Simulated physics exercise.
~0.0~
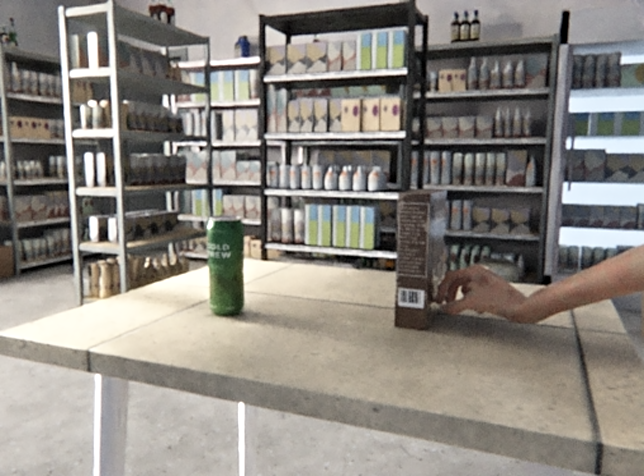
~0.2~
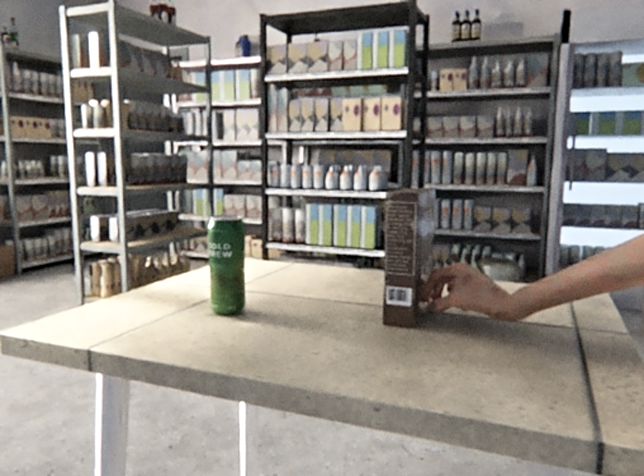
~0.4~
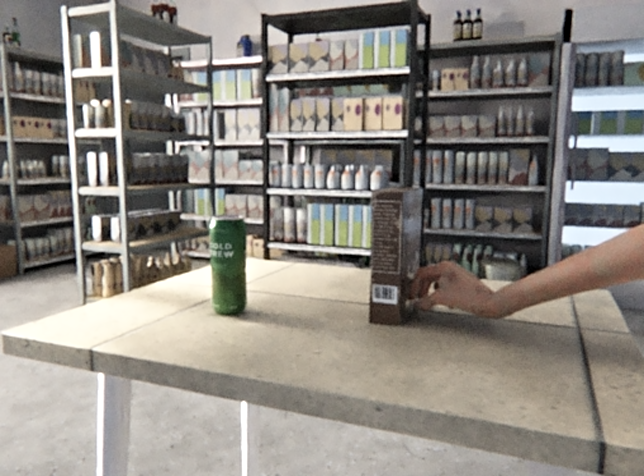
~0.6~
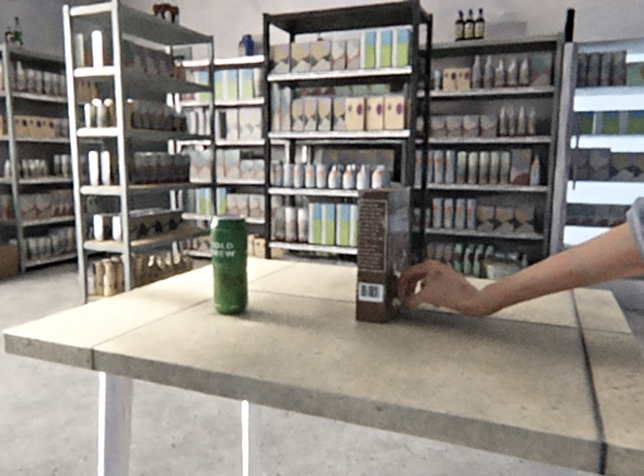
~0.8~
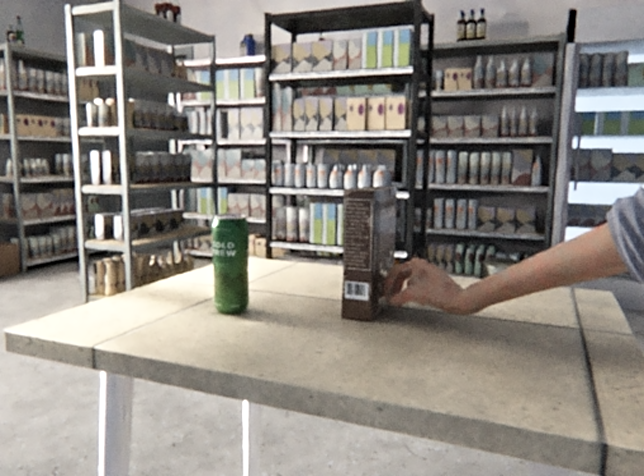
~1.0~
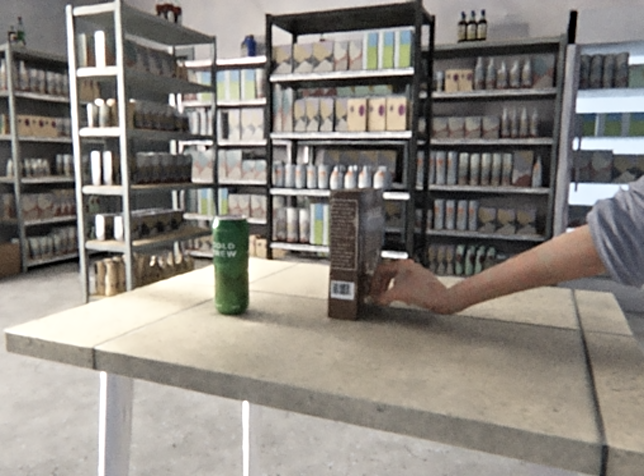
Brown packet sliding left across a stone-topped table toward a green can, pushed by a hand from the right and staying upright.
